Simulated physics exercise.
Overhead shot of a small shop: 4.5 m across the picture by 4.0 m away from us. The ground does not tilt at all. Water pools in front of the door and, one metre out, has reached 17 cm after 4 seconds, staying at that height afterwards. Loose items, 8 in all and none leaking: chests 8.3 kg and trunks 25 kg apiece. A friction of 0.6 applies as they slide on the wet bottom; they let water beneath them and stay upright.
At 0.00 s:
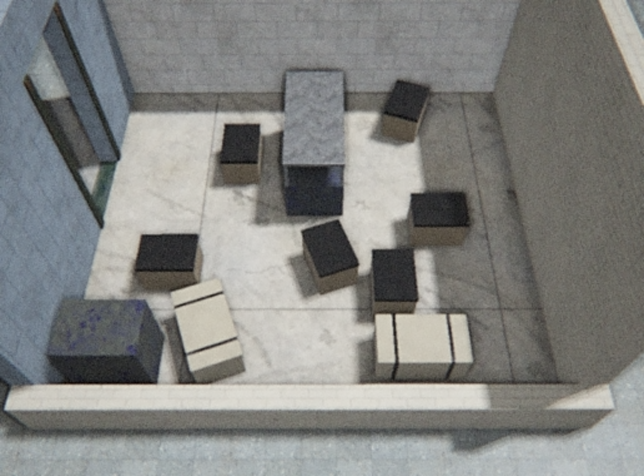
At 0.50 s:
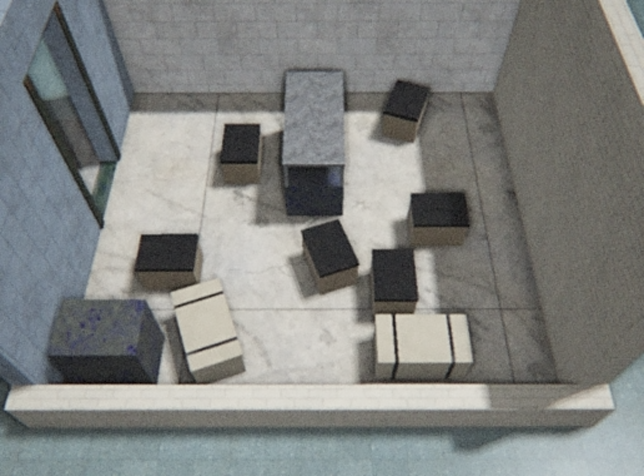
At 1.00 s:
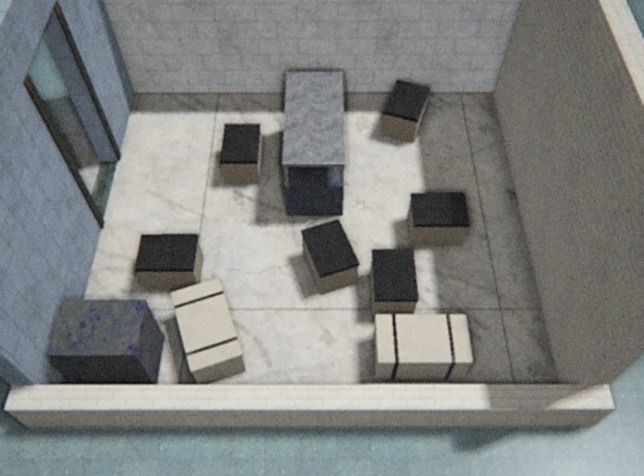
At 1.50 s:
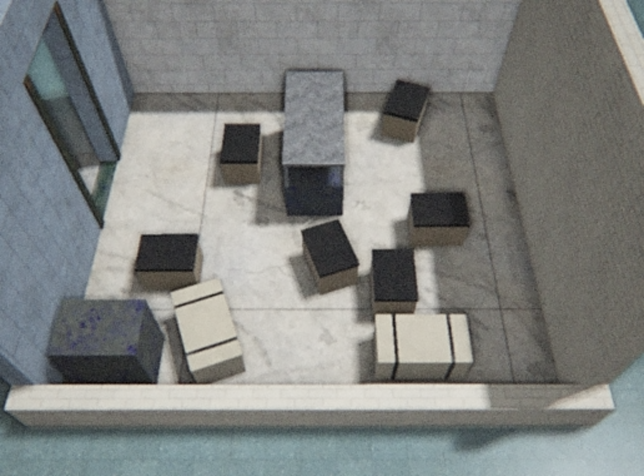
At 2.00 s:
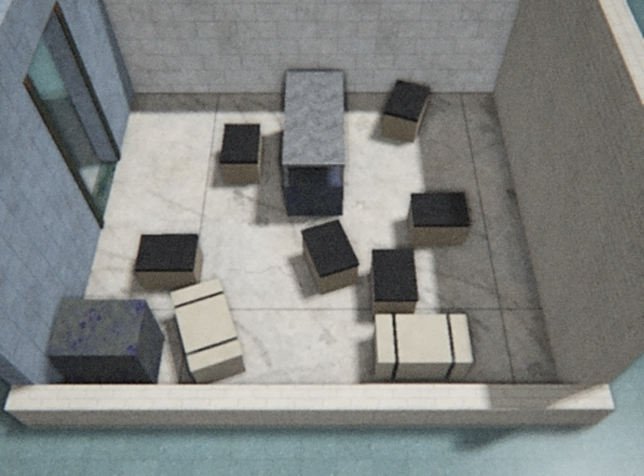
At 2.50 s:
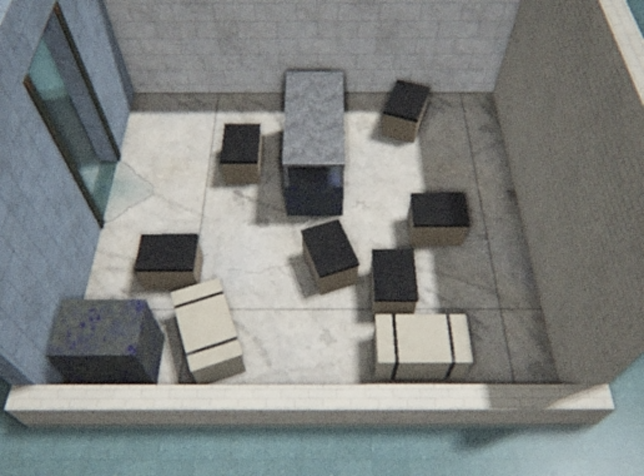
The footage shows a small walled room with dark-topped boxes and pale banded trunks standing still on a marble floor, while bluish water covers the ground outside and then a small patch spreads inside by the doorway at left.
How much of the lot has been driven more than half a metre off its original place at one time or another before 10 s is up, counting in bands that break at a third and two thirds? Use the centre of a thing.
I would put it at under a third.
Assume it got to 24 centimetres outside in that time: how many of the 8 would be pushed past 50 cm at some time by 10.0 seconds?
So the tally would be 4.
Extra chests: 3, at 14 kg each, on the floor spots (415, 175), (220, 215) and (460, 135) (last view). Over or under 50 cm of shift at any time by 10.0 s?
One by one, in that order: Below it, above it, below it.
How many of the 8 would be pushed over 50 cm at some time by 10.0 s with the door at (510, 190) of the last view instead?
4.
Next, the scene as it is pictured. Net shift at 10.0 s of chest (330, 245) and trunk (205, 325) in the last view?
Net displacement, in order: 30 cm; 0 cm.
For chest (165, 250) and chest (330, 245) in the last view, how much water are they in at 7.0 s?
Depth approx. 2 cm / 3 cm.
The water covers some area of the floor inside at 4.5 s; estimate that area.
That flooded area is roughly 4.5 m2.
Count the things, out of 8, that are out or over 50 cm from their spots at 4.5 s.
Count then: 0.
After 3.5 s 0 of 8 are over 50 cm from their spots; 0 afloat.
After 4.5 s 0 of 8 are over 50 cm from their spots; 0 afloat.
After 7.0 s 1 of 8 are over 50 cm from their spots; 1 afloat.
After 10.0 s 1 of 8 are over 50 cm from their spots, and 1 have been at some point; 2 afloat.
